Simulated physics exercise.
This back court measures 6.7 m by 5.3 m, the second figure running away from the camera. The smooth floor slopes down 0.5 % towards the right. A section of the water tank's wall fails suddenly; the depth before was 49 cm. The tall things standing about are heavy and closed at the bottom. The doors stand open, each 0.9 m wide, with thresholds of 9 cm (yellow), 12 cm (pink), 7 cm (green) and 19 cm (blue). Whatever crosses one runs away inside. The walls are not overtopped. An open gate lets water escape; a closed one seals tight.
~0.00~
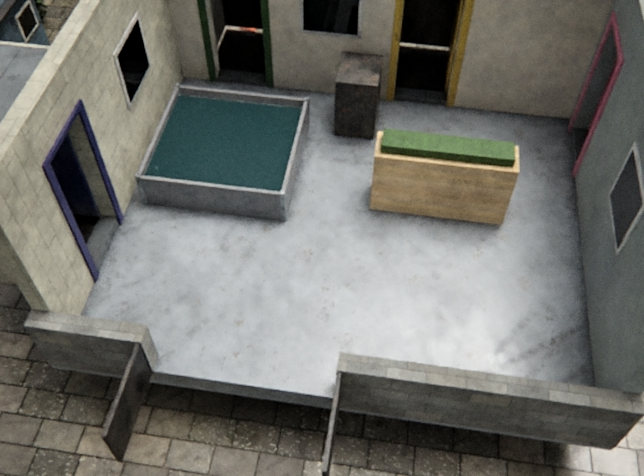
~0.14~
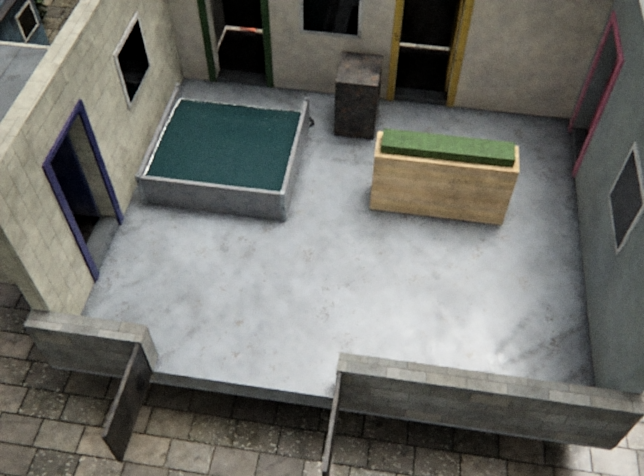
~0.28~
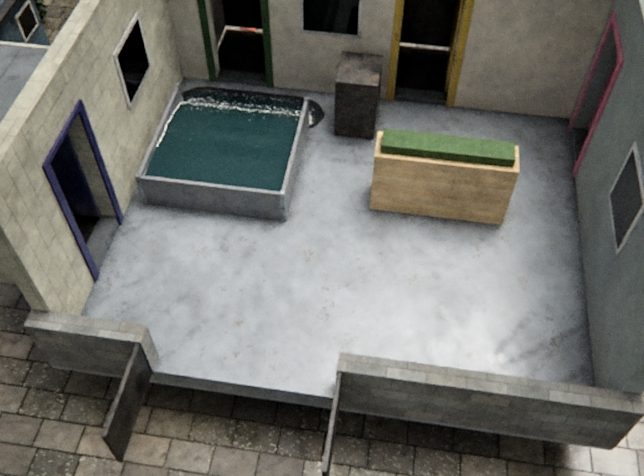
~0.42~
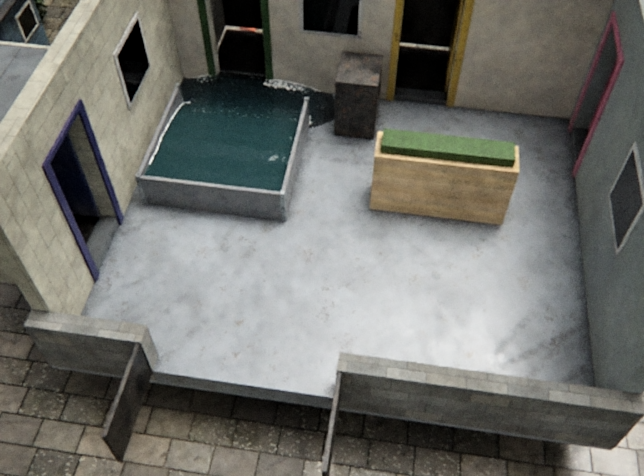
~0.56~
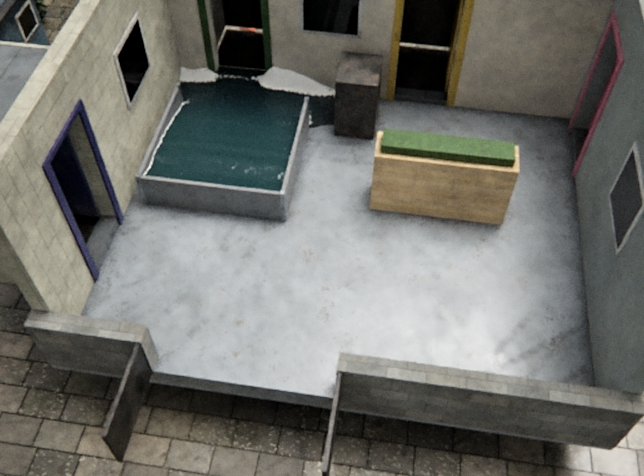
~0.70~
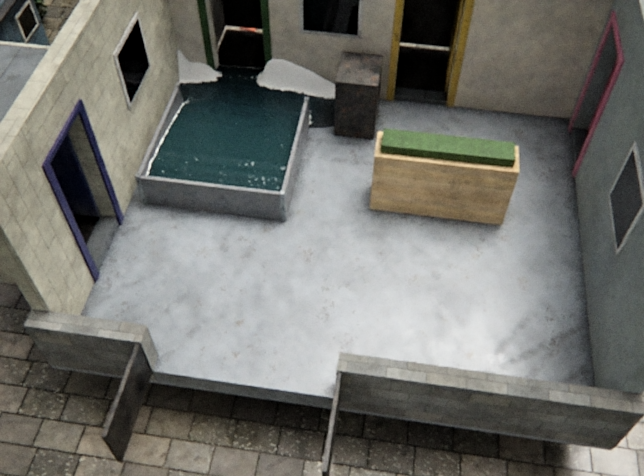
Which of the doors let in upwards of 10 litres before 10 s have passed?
Within that time: At the yellow door it keeps below the limit; at the pink door it keeps below the limit; at the green door it goes over the limit; at the blue door it stays under the limit.
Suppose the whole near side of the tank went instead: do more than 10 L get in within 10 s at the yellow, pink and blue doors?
Against that limit: Yellow not over, pink not over, blue below.
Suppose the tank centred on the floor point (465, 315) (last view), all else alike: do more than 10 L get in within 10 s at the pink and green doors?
Then: Pink past it, green below.
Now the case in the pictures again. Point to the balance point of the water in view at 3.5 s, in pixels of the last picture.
At about (265, 148).
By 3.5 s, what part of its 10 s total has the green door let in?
Some 80 per cent by then.
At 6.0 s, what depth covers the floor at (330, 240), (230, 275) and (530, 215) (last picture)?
About 2, 2 and 3 cm.
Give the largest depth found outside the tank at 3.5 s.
Roughly 20 cm.
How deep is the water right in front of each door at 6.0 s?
Depths in cm: Yellow 3, pink 5, green 10, blue 2.
After 1.4 s water covers 10 % of the floor and is deepest (36 cm) near (231, 94); yellow door 7 cm at the sill, 0 L in, pink door not reached, green door 35 cm at the sill, 176 L in, blue door not reached.
After 2.2 s water covers 20 % of the floor and is deepest (33 cm) near (334, 105); yellow door 8 cm at the sill, 0 L in, pink door not reached, green door 30 cm at the sill, 342 L in, blue door not reached.
After 3.5 s water covers 45 % of the floor and is deepest (20 cm) near (333, 112); yellow door 5 cm at the sill, 1 L in, pink door 11 cm at the sill, 0 L in, green door 19 cm at the sill, 479 L in, blue door 6 cm at the sill, 0 L in.
After 6.0 s water covers 65 % of the floor and is deepest (14 cm) near (244, 117); yellow door 3 cm at the sill, 2 L in, pink door 5 cm at the sill, 0 L in, green door 10 cm at the sill, 539 L in, blue door 2 cm at the sill, 0 L in.
After 10.0 s water covers 80 % of the floor and is deepest (10 cm) near (322, 111); yellow door 3 cm at the sill, 2 L in, pink door 6 cm at the sill, 0 L in, green door 9 cm at the sill, 587 L in, blue door 2 cm at the sill, 0 L in.
